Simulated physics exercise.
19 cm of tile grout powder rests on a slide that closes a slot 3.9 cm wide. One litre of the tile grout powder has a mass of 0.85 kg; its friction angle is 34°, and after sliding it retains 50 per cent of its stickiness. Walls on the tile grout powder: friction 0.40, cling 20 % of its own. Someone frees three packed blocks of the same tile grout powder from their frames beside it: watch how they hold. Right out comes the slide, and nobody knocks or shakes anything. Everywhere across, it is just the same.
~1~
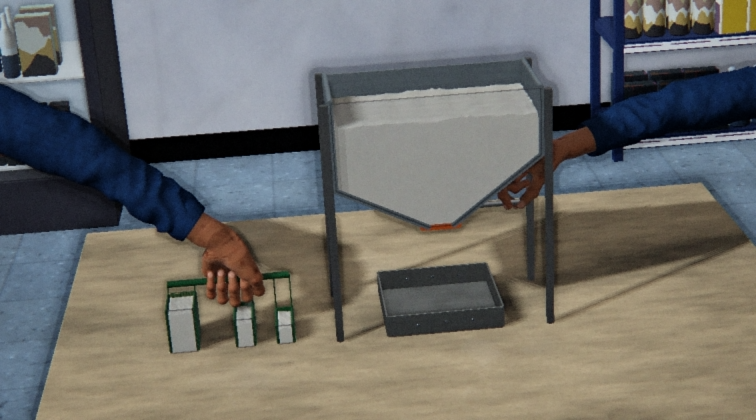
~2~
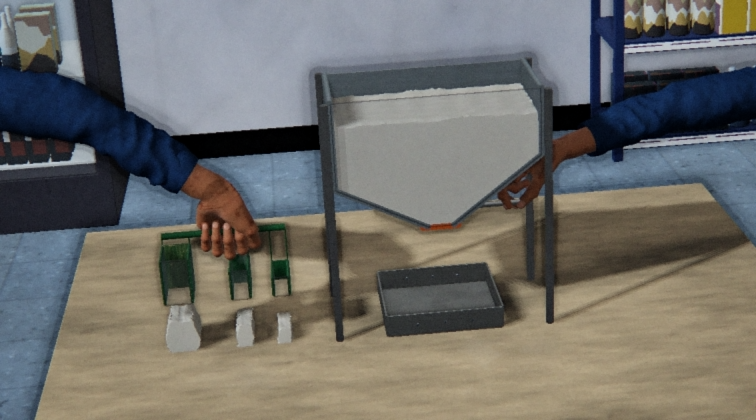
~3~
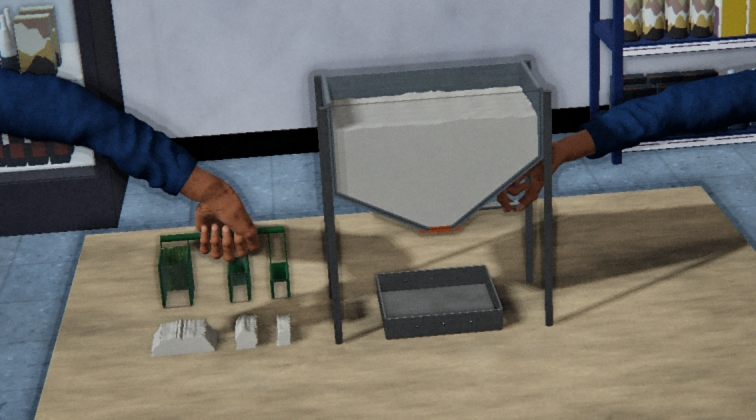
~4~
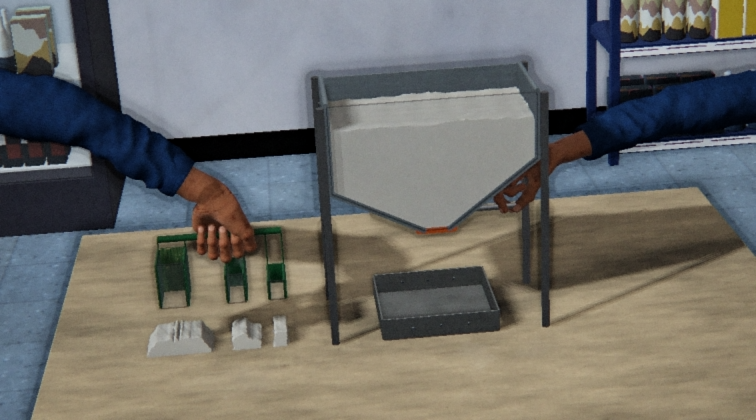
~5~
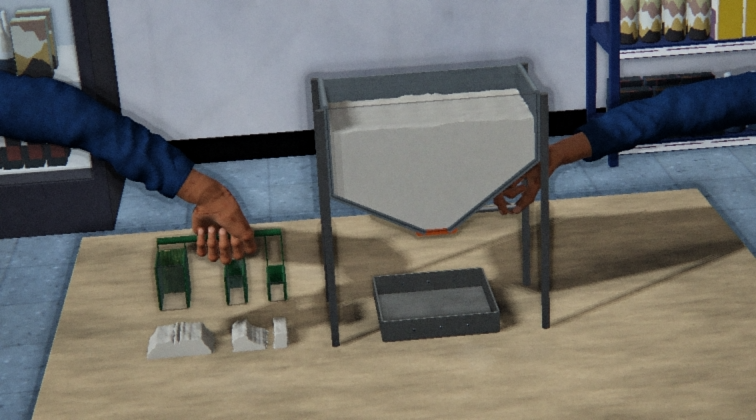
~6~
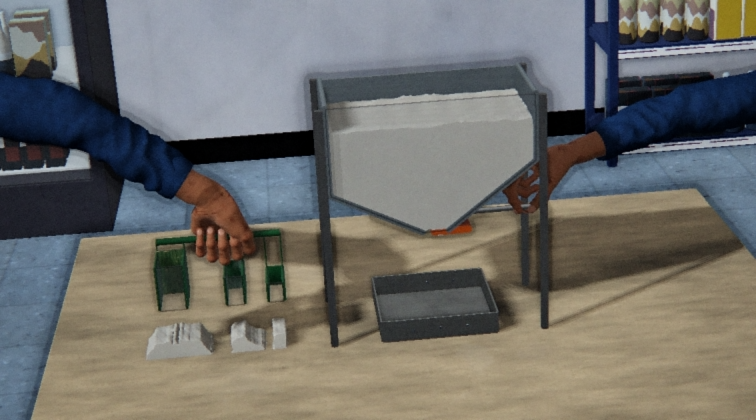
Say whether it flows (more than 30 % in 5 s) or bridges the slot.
Here the tile grout powder drains.
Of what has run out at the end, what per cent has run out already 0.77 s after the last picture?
10 per cent.
Another 0.35 s on from the sixth picture, 0 % has run out.
Another 0.77 s on from the sixth picture, 5 % has run out.
Another 1.18 s on from the sixth picture, 10 % has run out.
Another 1.60 s on from the sixth picture, 15 % has run out.
Another 4.90 s on from the sixth picture, at the end, 51 % has run out.
